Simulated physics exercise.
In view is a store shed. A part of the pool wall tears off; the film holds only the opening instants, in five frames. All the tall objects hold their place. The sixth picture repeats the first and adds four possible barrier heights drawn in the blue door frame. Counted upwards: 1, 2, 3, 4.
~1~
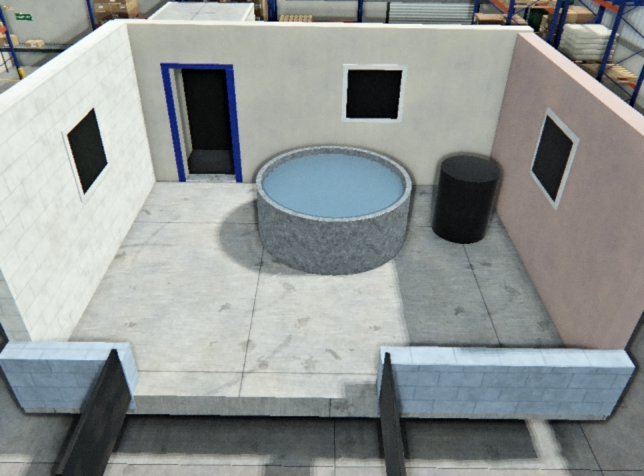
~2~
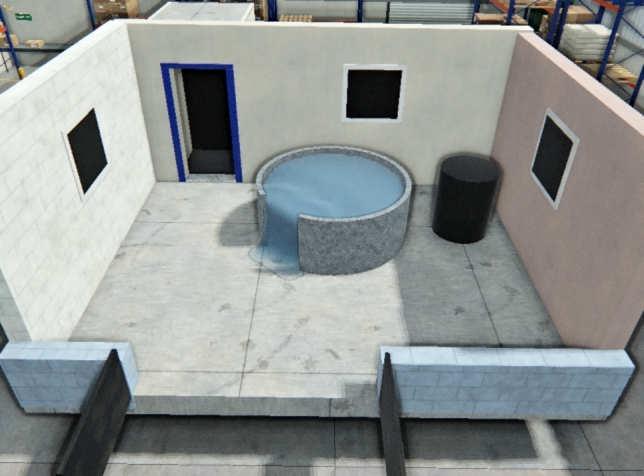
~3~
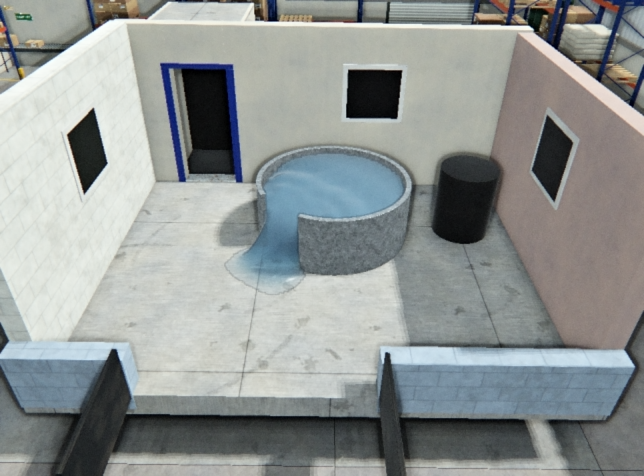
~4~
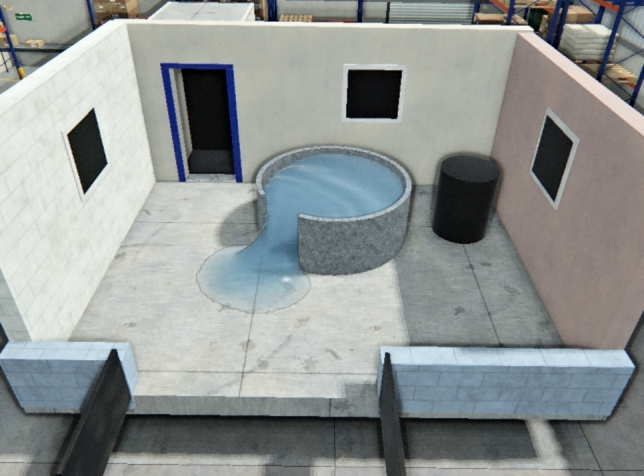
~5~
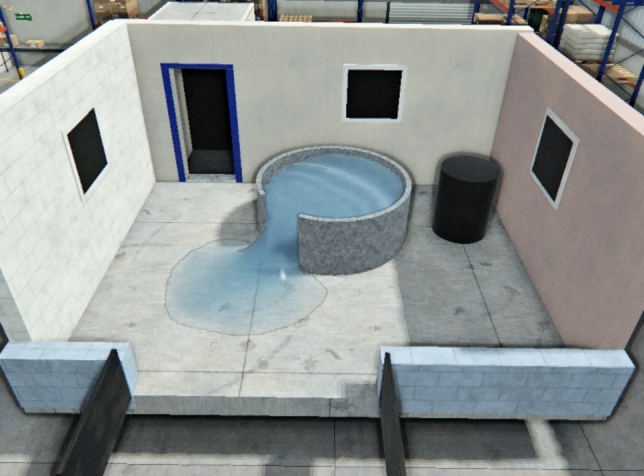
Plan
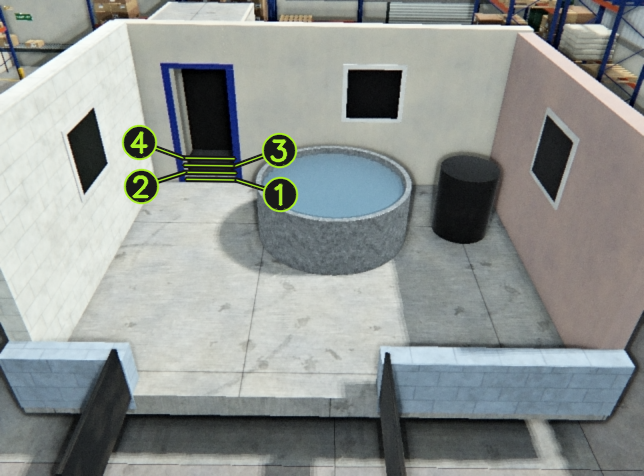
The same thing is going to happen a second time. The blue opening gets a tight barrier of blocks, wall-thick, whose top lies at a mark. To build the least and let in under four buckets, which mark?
Choose 2.
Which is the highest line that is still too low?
1.
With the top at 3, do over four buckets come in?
No, not at all.
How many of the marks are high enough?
Three of them.
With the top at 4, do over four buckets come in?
No.
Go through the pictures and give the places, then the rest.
Water in the pool at rest, its middle at (334, 184); foot of the blue doorway at (211, 181); open gate at (254, 341).
Water covers 1 % of the ground and shows as far out as (297, 274).
Water covers 3 % of the ground and shows as far out as (265, 288).
Water covers 7 % of the ground and shows as far out as (207, 287).
Water covers 13 % of the ground and shows as far out as (183, 319).
On the marked copy, 1 at (211, 179); 2 at (210, 172); 3 at (209, 165); 4 at (208, 158); from the bottom up 1, 2, 3, 4.
With 1, about 14 bucketfuls get in.
With 2, nothing gets over.
With 3, nothing gets over.
With 4, nothing gets over.
